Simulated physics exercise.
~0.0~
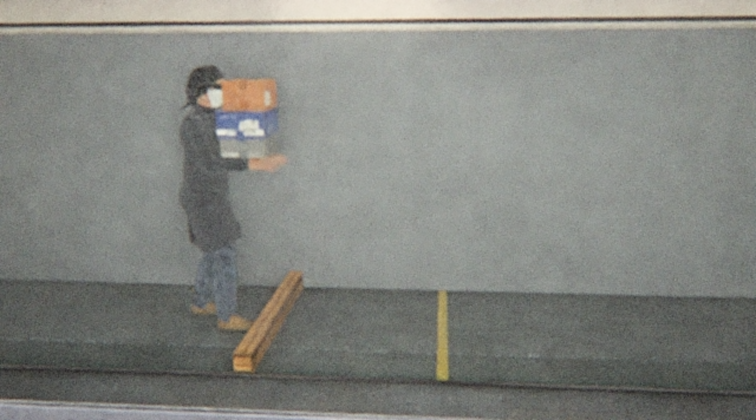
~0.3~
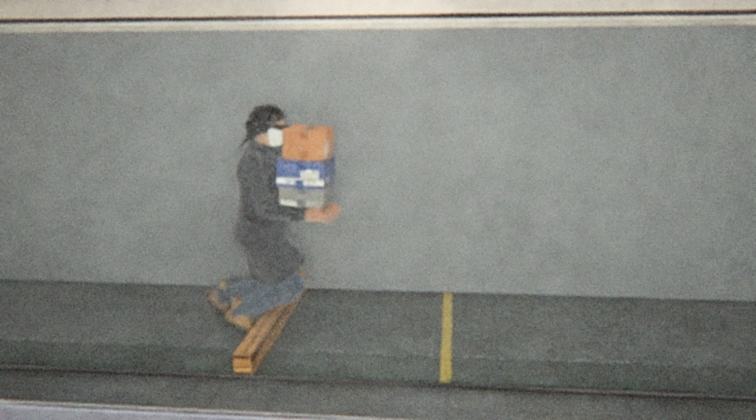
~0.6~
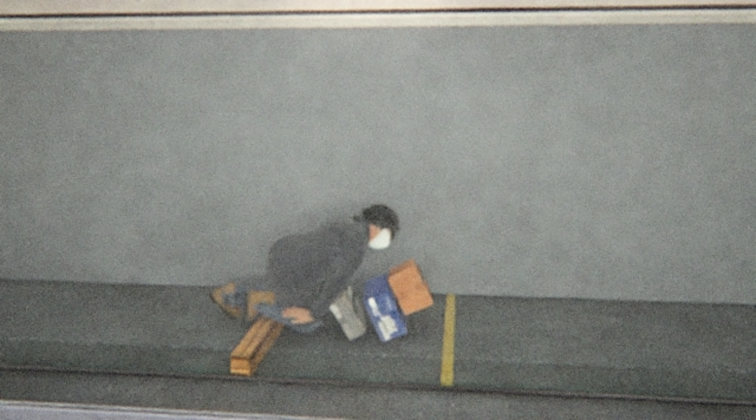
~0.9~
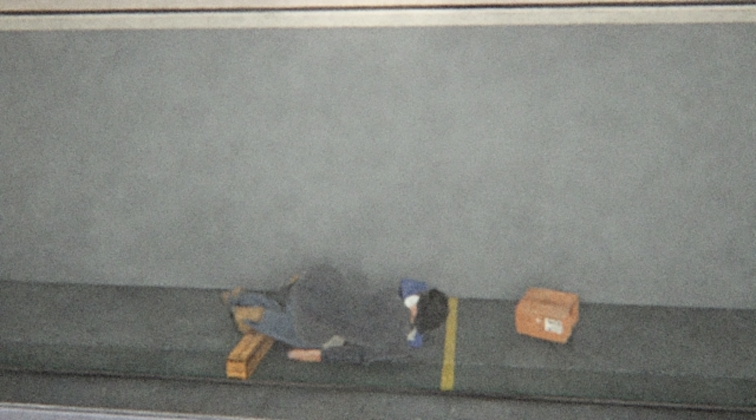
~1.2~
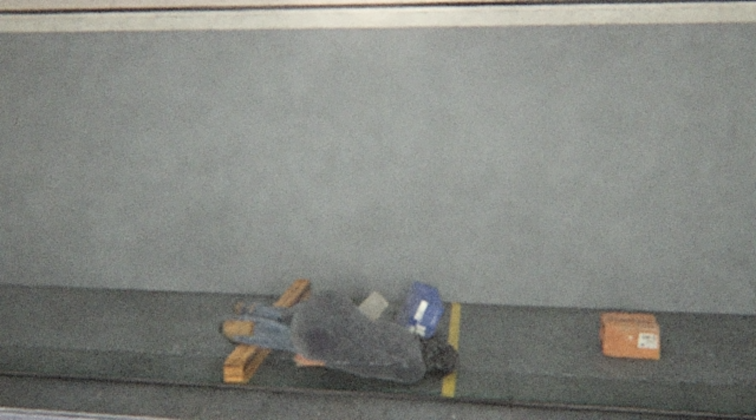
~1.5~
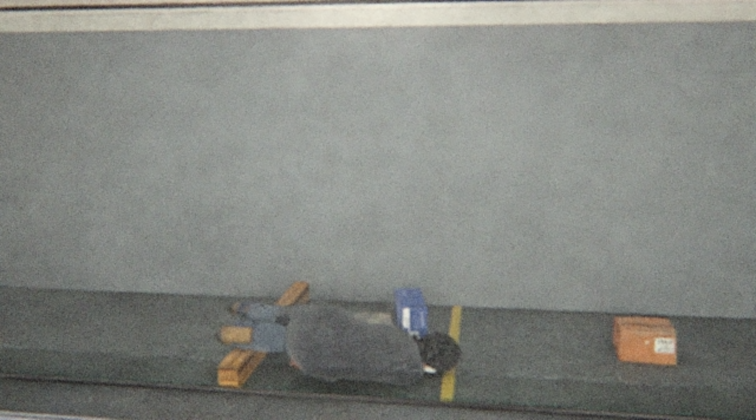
The clip opens on a masked figure in a dark coat and jeans, holding a stack of orange, blue and grey boxes behind a low wooden rail, with a yellow line farther right. The figure sinks at the knees and pitches forward over the rail, still with the boxes in front. The body drops toward the floor as the stack comes apart. The orange carton tumbles right, crossing the yellow line, while the person flattens across the rail. At the end the person lies limp, head just short of the line, with the blue and grey parcels also short of it.
